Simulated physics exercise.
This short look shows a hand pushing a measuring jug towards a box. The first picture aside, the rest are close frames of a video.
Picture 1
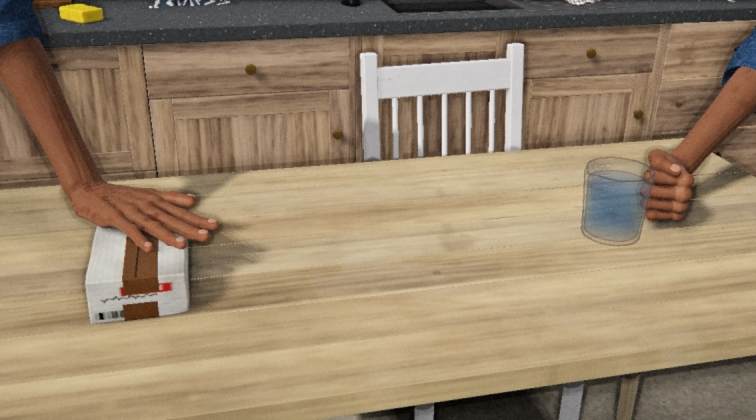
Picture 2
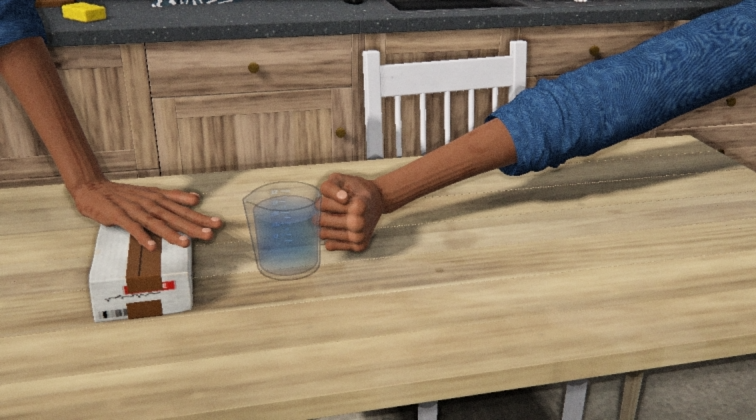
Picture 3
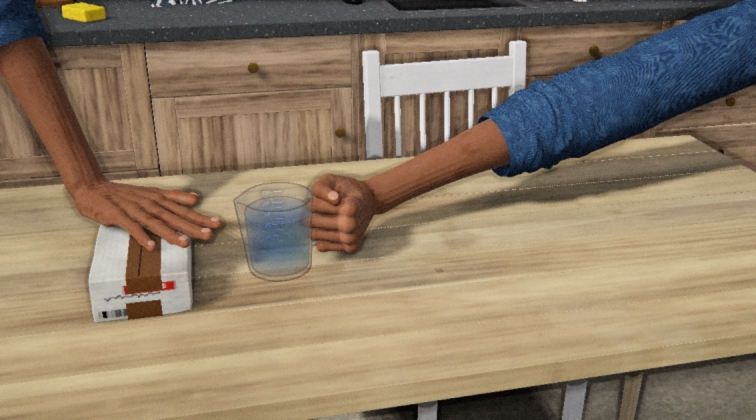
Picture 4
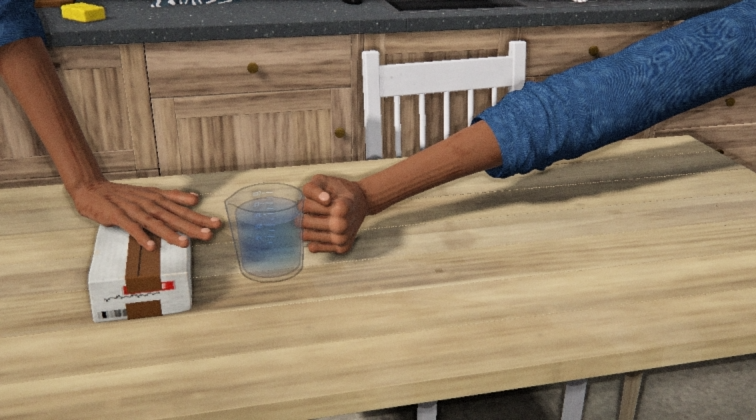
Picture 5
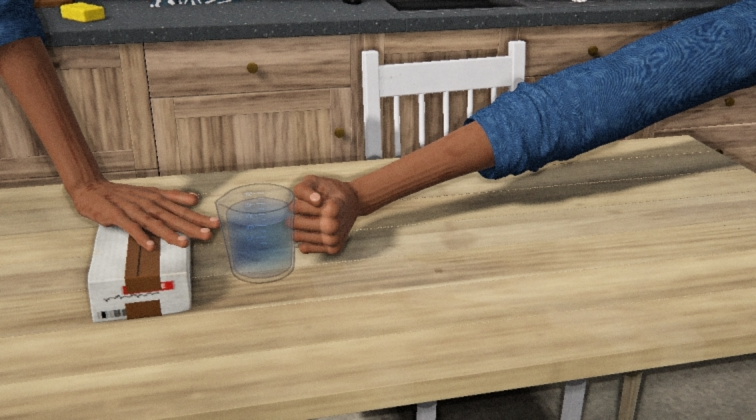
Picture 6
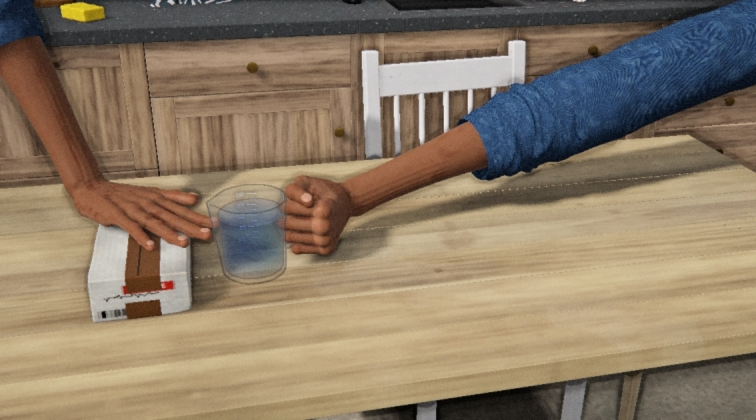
The clip opens on a wooden table, with one hand resting on a small taped box at the left and another holding a clear jug of bluish liquid at the right. The right hand moves the jug far leftward across the table, then edges it slightly closer, right beside the box.
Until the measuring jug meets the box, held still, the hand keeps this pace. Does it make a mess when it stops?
No, it keeps it all in.
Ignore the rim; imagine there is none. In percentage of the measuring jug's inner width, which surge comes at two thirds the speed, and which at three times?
The wave rises some 10 percent of the width in the first case and some 40 percent in the second.
A moment on, the measuring jug meets the box.
Further on, the dyed water surges up the wall; the wave climbs under half way to the rim.
When it is over, the measuring jug stands at the box; all is still inside.
